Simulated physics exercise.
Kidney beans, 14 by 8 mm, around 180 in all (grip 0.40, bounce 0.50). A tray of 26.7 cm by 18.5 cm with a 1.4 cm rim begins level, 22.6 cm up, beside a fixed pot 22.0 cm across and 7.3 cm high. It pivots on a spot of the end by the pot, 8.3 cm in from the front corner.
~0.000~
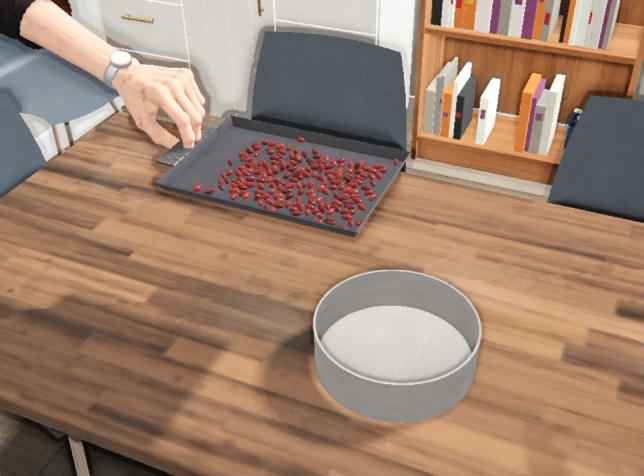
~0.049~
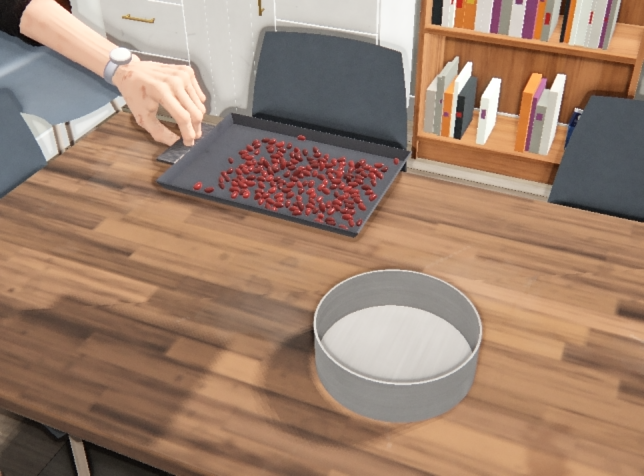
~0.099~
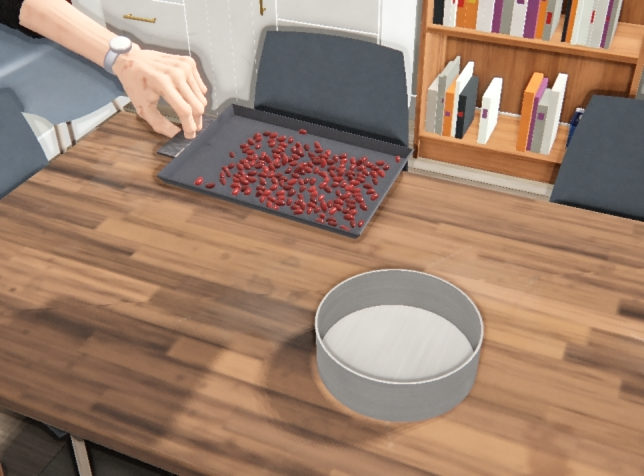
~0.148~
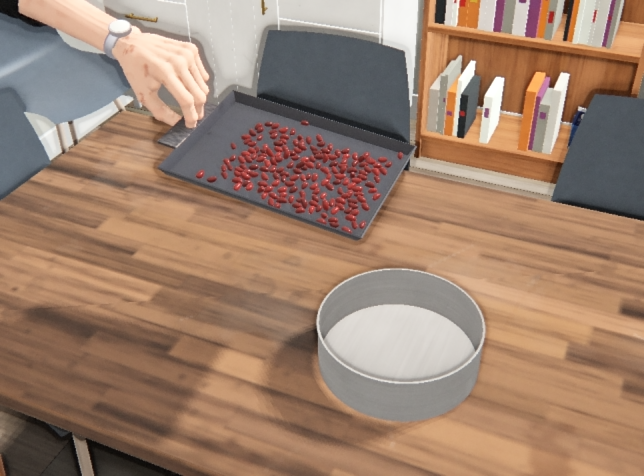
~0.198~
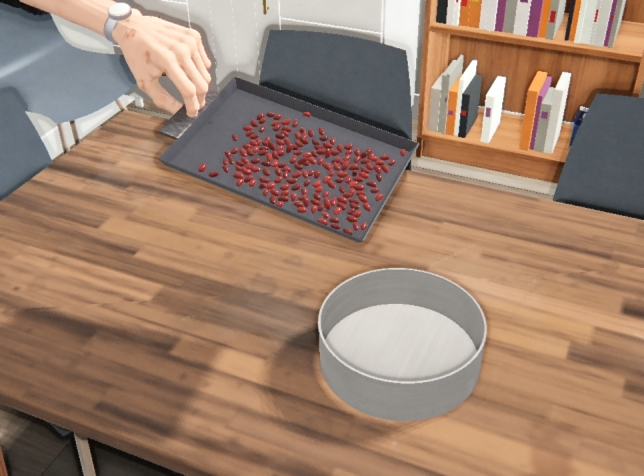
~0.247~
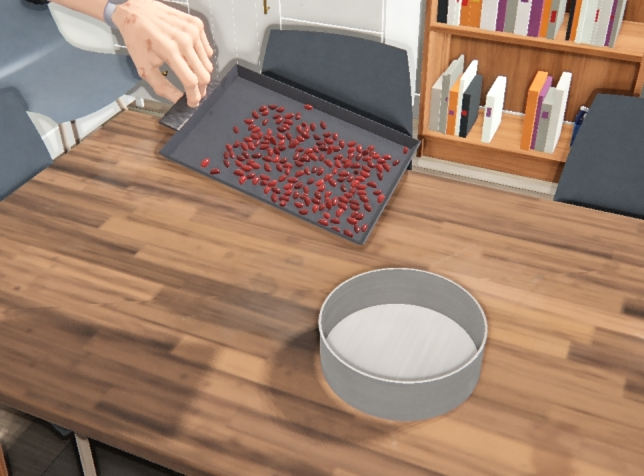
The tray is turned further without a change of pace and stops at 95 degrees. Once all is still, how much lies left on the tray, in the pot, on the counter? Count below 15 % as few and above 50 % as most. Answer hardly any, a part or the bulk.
Tray hardly any, pot the bulk, counter hardly any.
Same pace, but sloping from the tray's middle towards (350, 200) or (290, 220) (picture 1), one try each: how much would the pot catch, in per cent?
About 95 and 75 per cent.
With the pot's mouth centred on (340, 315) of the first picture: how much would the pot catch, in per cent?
Some 100 per cent.
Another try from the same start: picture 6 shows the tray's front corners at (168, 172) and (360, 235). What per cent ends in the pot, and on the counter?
Pot 75, counter 25.
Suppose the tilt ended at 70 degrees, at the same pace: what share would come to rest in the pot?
Then about 95 per cent.
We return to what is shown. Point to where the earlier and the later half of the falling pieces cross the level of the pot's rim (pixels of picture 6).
At about (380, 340), then at (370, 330).
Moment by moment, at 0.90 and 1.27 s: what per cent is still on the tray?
About 15, 0.
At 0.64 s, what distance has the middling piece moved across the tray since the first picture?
About 8 cm.
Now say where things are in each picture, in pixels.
In the first frame, tray tilt 0 degrees, front corners at (164, 181) and (354, 227); middle of the pieces at (293, 180); pot at (397, 322).
In the second frame, tray tilt 1 degrees, front corners at (164, 179) and (354, 228); middle of the pieces at (293, 179).
In the third frame, tray tilt 4 degrees, front corners at (165, 174) and (356, 229), lowest corner right front; middle of the pieces at (295, 176).
In the fourth frame, tray tilt 8 degrees, front corners at (166, 166) and (358, 232), lowest corner right front; middle of the pieces at (297, 171).
In the fifth frame, tray tilt 13 degrees, front corners at (167, 158) and (360, 234), lowest corner right front; middle of the pieces at (311, 173).
In the sixth frame, tray tilt 18 degrees, front corners at (167, 151) and (360, 237), lowest corner right front; middle of the pieces at (303, 159); pot at (402, 320). Its pace works out near 95 degrees a second.
After 0.64 s, tilt 55 degrees; the tray holds 90 %, the pot 0 %.
Then, at 0.90 s, tilt 80 degrees; the tray holds 15 %, the pot 60 %.
After 1.27 s, tilt 95 degrees; the tray holds 0 %, the pot 100 %.
By 1.7 s all is still; tray 0 %, pot 100 %, counter 0 %.
